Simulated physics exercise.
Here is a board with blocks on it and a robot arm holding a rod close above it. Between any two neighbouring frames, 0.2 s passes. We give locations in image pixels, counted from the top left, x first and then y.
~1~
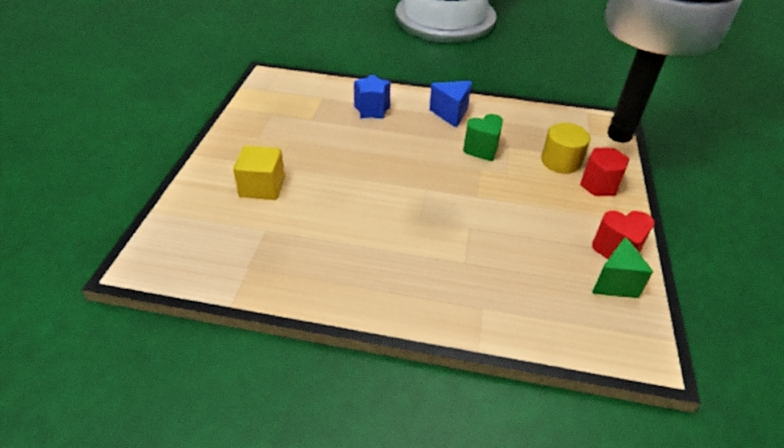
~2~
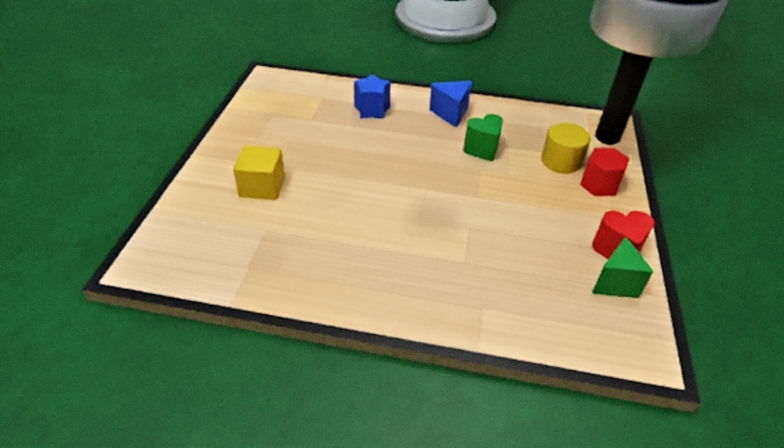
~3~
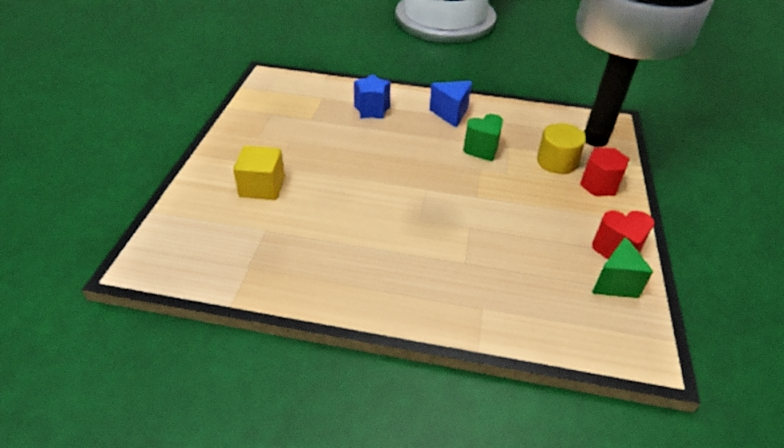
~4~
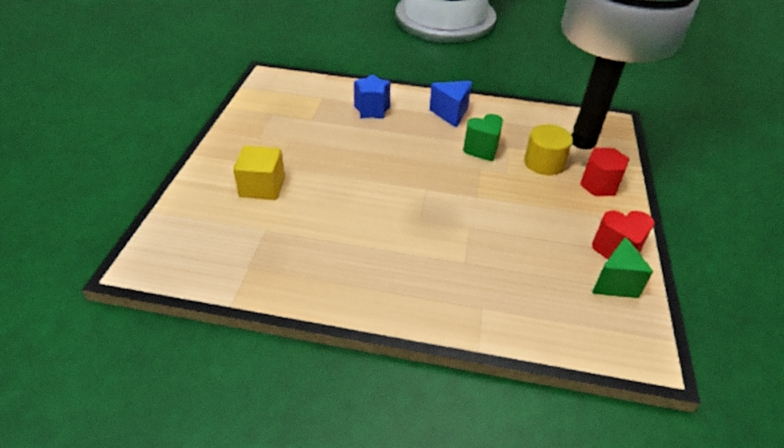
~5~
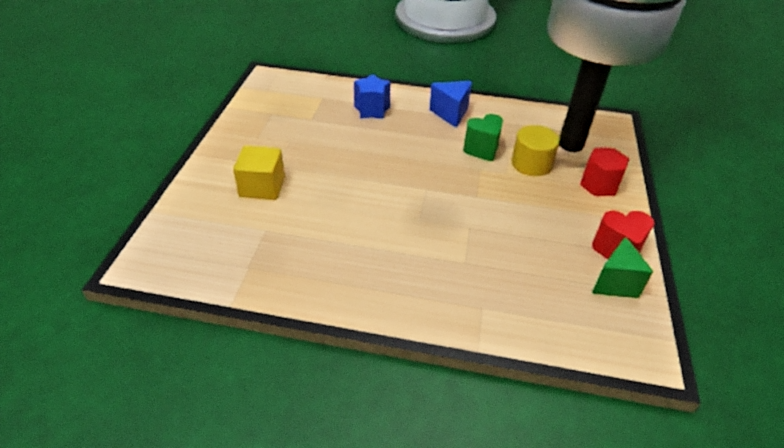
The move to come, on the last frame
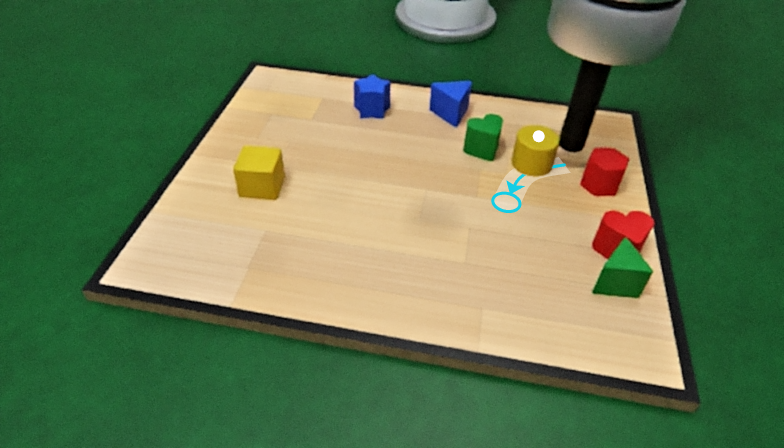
A robot arm with a black rod hangs over the right side of a black-edged wooden board on a green surface, seen from above at an angle. Blue blocks and a green heart sit near the back, a yellow cube at left, and a yellow cylinder, red blocks and a green triangle at right. The rod moves left and pushes the cylinder slightly toward the green heart.
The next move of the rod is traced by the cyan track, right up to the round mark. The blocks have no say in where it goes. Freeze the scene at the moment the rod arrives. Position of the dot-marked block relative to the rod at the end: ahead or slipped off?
The rod loses it on the way.
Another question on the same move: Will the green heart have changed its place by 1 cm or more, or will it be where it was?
Once the rod is done, the green heart is in a new spot.
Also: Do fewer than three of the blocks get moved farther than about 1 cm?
Final answer: Yes.
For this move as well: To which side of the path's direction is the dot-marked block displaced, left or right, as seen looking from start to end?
With start-to-end as forward, it shifts right.
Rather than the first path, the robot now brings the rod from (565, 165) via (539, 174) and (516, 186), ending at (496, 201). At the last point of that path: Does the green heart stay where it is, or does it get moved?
The green heart moves.
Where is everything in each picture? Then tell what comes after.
The first picture shows tip of the rod at (619, 136), middles of tops, green heart at (487, 123), yellow cylinder at (570, 134), red six-sided block at (610, 158).
The second picture shows rod at (607, 138), nothing pushed.
The third picture shows rod at (595, 141), yellow cylinder at (565, 134).
The fourth picture shows rod at (583, 143), yellow cylinder at (552, 135).
The fifth picture shows rod at (571, 146), green heart at (487, 123), yellow cylinder at (539, 136), red six-sided block at (610, 158).
The line goes from (565, 165) over (536, 170) and (516, 183) to (506, 202); the dot is on the yellow cylinder.
The first path, step by step. One third of the way, rod at (541, 151); green heart at (480, 122), turned 20° clockwise; yellow cylinder at (509, 137).
Two thirds of the way, rod at (521, 163); green heart at (475, 120), turned 35° clockwise; yellow cylinder at (492, 141).
At the end, rod at (511, 183); green heart at (475, 120), turned 35° clockwise; yellow cylinder at (492, 141); red six-sided block unmoved.
